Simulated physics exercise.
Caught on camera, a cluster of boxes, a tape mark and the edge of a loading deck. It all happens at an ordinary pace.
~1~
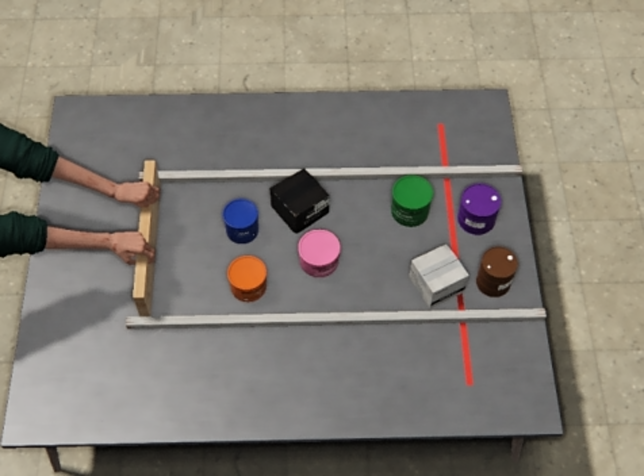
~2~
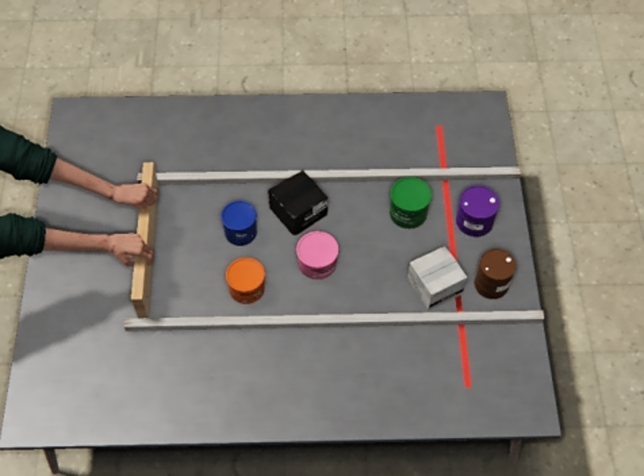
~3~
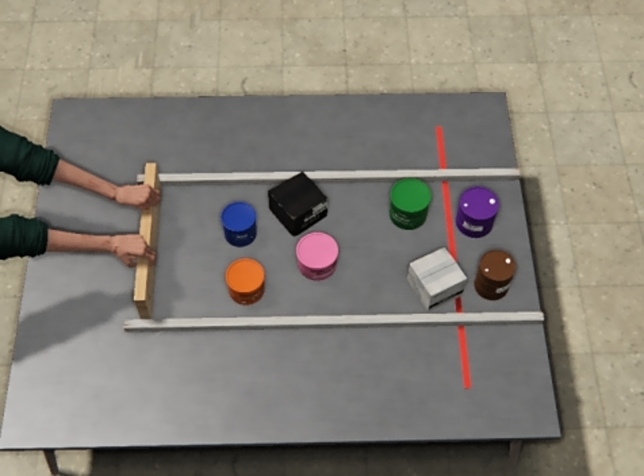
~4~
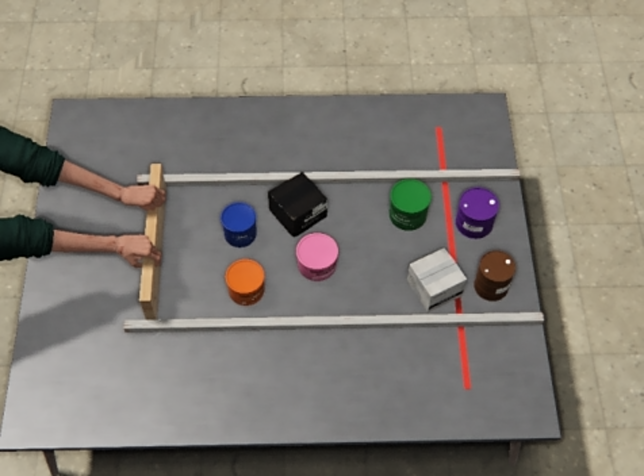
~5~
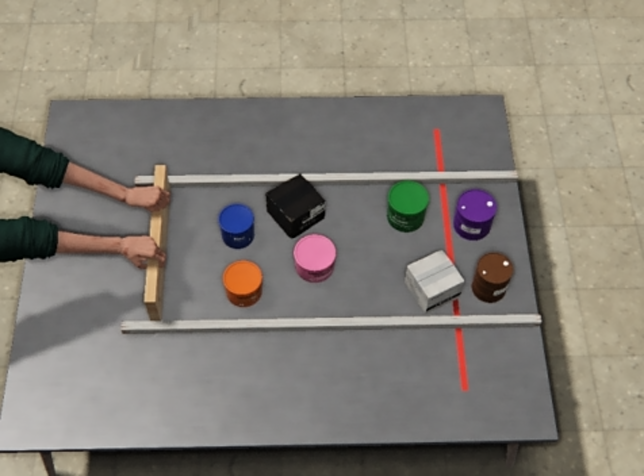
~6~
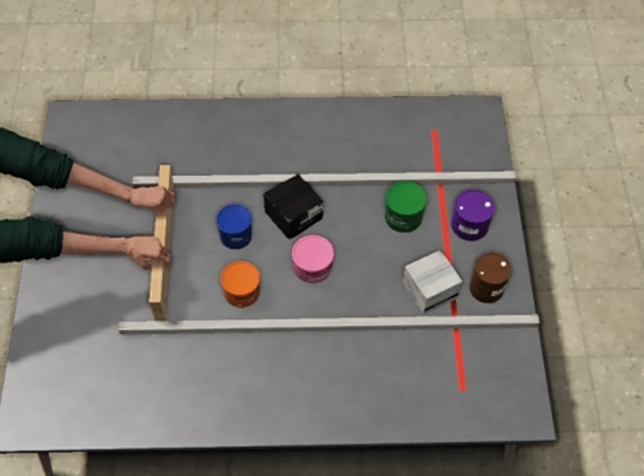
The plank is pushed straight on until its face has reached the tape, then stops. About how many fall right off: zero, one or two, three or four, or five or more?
In the end the number that fall off is one or two.
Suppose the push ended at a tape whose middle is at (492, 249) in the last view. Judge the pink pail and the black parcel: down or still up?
The pink pail remains up, the black parcel is kept.
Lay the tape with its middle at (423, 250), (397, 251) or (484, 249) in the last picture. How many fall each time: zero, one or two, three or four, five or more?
Taking them in turn, none; not one; three or four.
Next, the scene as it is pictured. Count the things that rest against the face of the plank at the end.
The number is 4.
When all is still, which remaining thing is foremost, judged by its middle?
It is the green pail.
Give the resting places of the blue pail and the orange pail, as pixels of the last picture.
The blue pail at (464, 226), the orange pail at (473, 293).
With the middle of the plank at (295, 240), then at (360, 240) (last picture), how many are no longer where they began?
At the one place 4, at the other 5.
Soon after, none off yet; brown canister at rest near (490, 279); purple canister at rest near (472, 216); white parcel at rest near (432, 282).
Then, none off yet; brown canister moved a little near (496, 278); purple canister moved a little near (494, 218); white parcel moved a little near (456, 282).
At rest, the number that fall off is one or two; fallen, purple canister and brown canister.
